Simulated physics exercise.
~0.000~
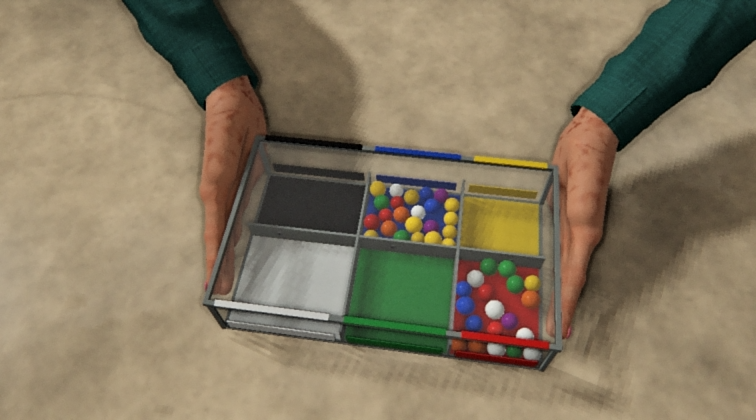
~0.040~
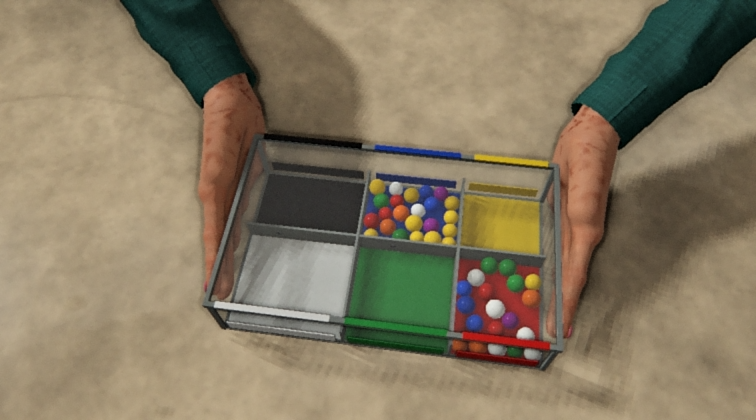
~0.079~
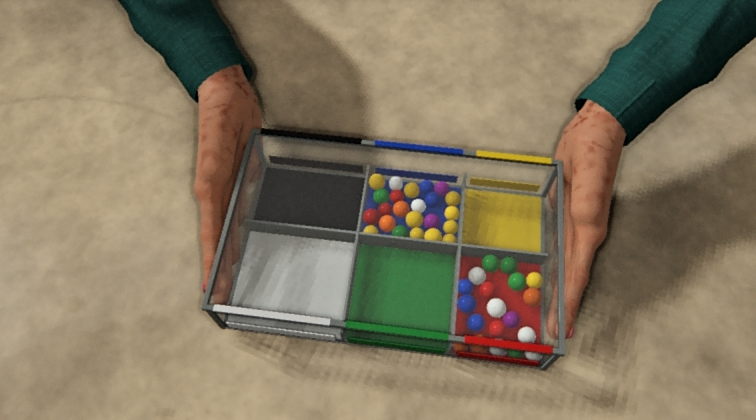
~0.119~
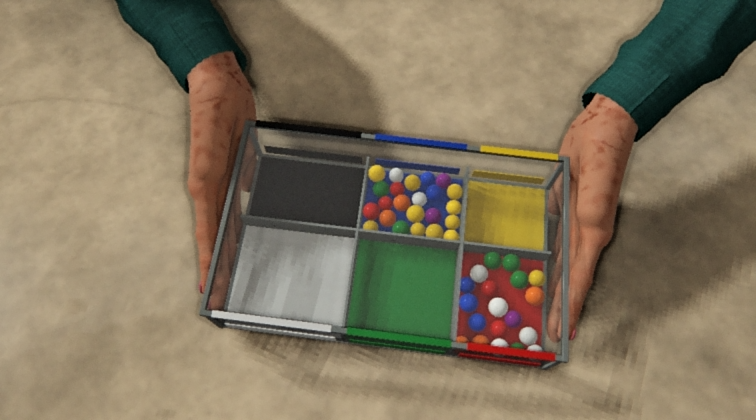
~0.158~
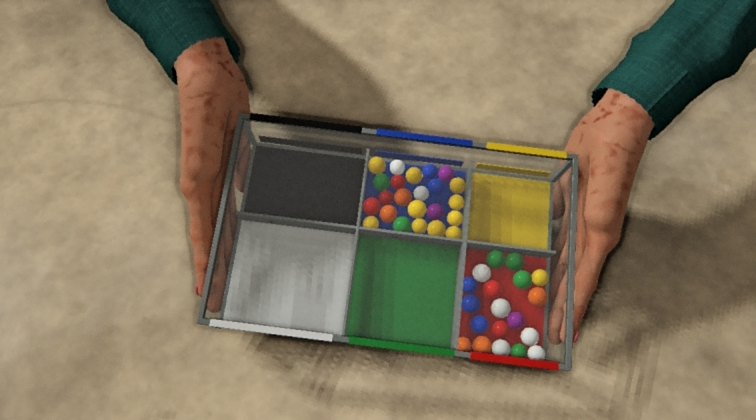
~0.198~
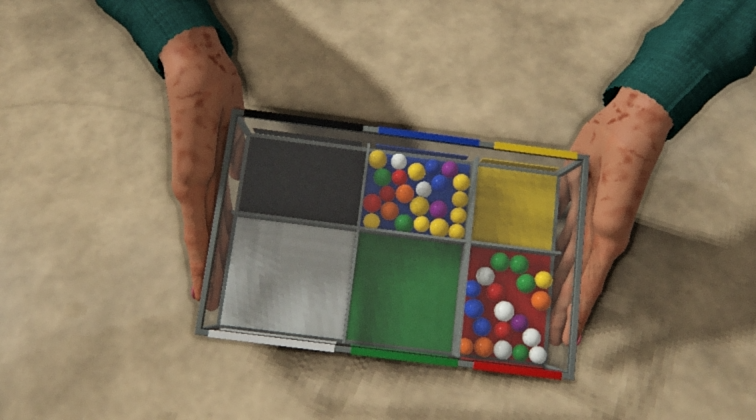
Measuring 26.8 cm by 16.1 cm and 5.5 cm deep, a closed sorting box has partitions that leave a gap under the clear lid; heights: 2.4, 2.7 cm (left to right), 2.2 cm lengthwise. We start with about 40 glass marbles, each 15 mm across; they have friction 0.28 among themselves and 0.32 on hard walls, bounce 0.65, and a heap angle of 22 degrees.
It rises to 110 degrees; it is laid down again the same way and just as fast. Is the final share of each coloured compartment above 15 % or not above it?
In order: Red compartment: Qualifies, blue compartment: Does not qualify, green compartment: Qualifies, yellow compartment: Does not qualify, white compartment: Does not qualify, black compartment: Does not qualify.
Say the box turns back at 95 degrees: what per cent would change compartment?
That works out to close to 55 percent.
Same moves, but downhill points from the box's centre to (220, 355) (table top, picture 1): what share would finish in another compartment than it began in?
About 95 per cent.
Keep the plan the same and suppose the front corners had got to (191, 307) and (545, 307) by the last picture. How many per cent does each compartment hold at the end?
So it works out as red at 0 percent, blue at 0 percent, green at 5 percent, yellow at 0 percent, white at 75 percent and black at 20 percent.
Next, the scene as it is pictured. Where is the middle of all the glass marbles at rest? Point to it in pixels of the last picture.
Close to pixel (479, 316).
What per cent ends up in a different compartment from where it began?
About 55 %.
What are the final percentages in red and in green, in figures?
The red compartment ends with 70 per cent, the green one with 25 per cent.
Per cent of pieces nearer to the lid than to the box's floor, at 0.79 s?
80 per cent, give or take.
After 0.79 s, tilt 109 degrees; red 45 %, blue 15 %, green 35 %.
After 1.18 s, tilt 46 degrees; red 75 %, green 25 %.
Then, at 1.66 s, tilt 0 degrees; red 70 %, green 25 %.
By 2.3 s all is still; red 70 %, blue 0 %, green 25 %, yellow 0 %, white 0 %, black 0 %.
